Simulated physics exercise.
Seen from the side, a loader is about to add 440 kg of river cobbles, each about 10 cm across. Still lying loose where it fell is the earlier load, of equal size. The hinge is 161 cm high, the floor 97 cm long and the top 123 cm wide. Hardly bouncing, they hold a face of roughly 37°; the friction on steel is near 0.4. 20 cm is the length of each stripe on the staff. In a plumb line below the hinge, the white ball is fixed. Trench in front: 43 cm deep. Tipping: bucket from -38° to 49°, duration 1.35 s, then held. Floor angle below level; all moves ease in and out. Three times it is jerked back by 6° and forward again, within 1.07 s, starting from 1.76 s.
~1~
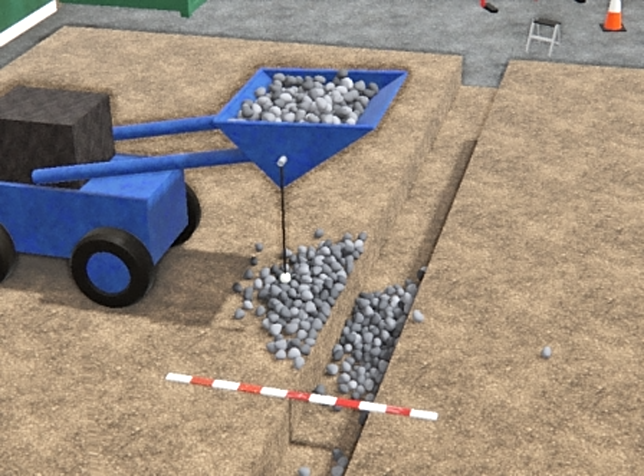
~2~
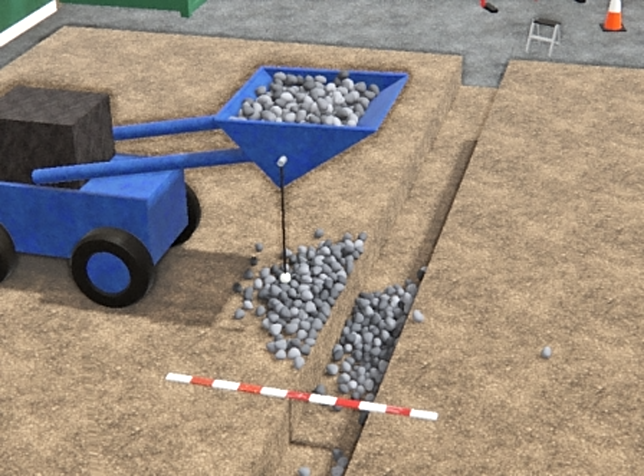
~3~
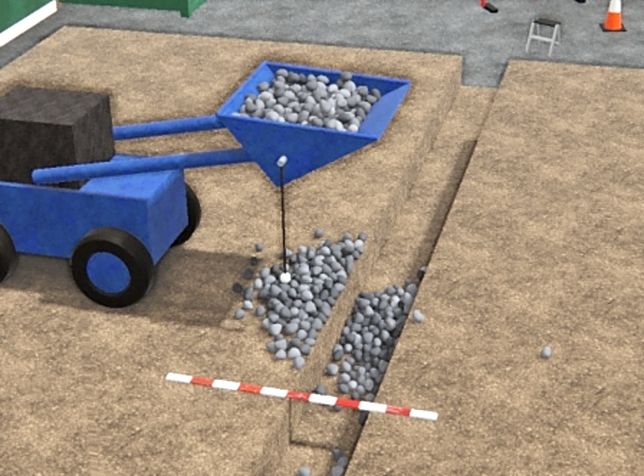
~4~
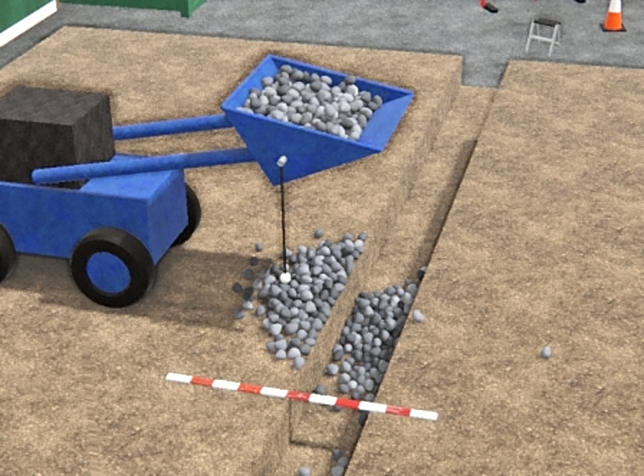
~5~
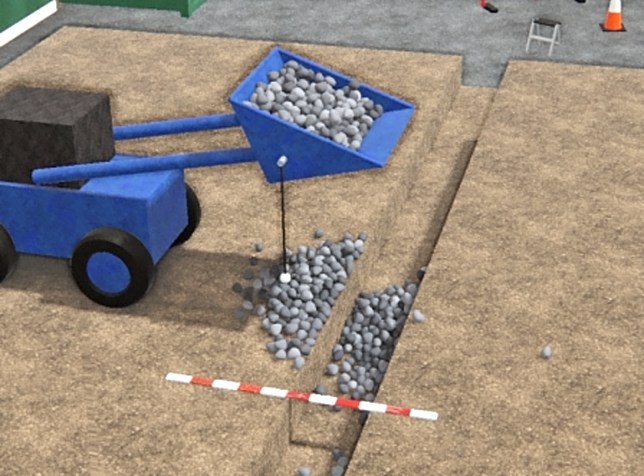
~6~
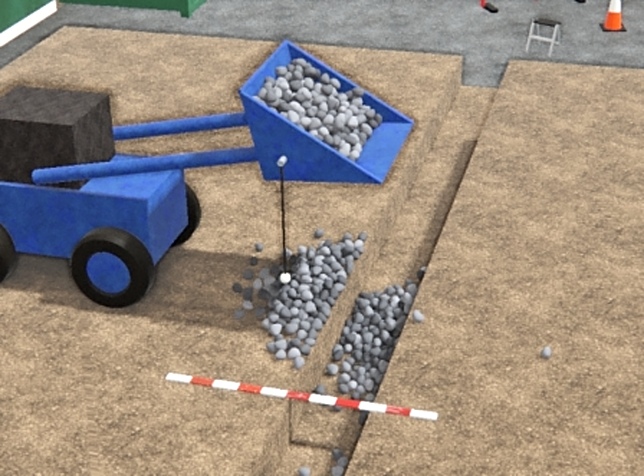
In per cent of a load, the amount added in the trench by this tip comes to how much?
It comes to roughly 69 per cent.
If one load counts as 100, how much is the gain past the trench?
Close to 30 parts in a hundred.
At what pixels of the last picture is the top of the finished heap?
In the last view, close to (315, 282).
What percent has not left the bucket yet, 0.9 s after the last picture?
That works out to about 30 %.
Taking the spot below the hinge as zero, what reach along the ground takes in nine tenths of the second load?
Roughly 140 centimetres.
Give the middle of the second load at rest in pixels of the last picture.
(393, 323).
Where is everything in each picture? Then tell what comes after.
Lip at (374, 128), floor tilted -38°, highest stones at (317, 90). The earlier load is highest near (312, 274), 16 cm above ground level, 47 % short of the trench, 52 % in the trench, 1 % past the trench, in the first picture.
Lip at (375, 131), floor tilted -36°, highest stones at (310, 91), in the second picture.
The bucket is at -31°, its lip at (378, 139); the top of the load is at (298, 85), in the third picture.
Lip at (381, 151), floor tilted -24°, highest stones at (286, 79), in the fourth picture.
The bucket is at -15°, its lip at (383, 166); the top of the load is at (290, 73), in the fifth picture.
The bucket is at -5°, its lip at (381, 183); the top of the load is at (292, 73), in the sixth picture.
Then, 0.4 s after the last picture the floor is at 35°; in per cent of one load, 99 in the bucket, 47 short of the trench, 53 in the trench, 1 past the trench; the foremost stones are at (424, 337).
Then, 0.9 s after the last picture the floor is at 49°; in per cent of one load, 31 in the bucket, 47 short of the trench, 117 in the trench, 5 past the trench; the foremost stones are at (442, 304).
Then, 2.7 s after the last picture the floor is at 49°; in per cent of one load, 0 in the bucket, 47 short of the trench, 121 in the trench, 31 past the trench; the foremost stones are at (620, 376).
Then, 5.5 s after the last picture the floor is at 49°; in per cent of one load, 0 in the bucket, 47 short of the trench, 121 in the trench, 31 past the trench; the foremost stones are at (620, 376). Net gain in the trench, 69.
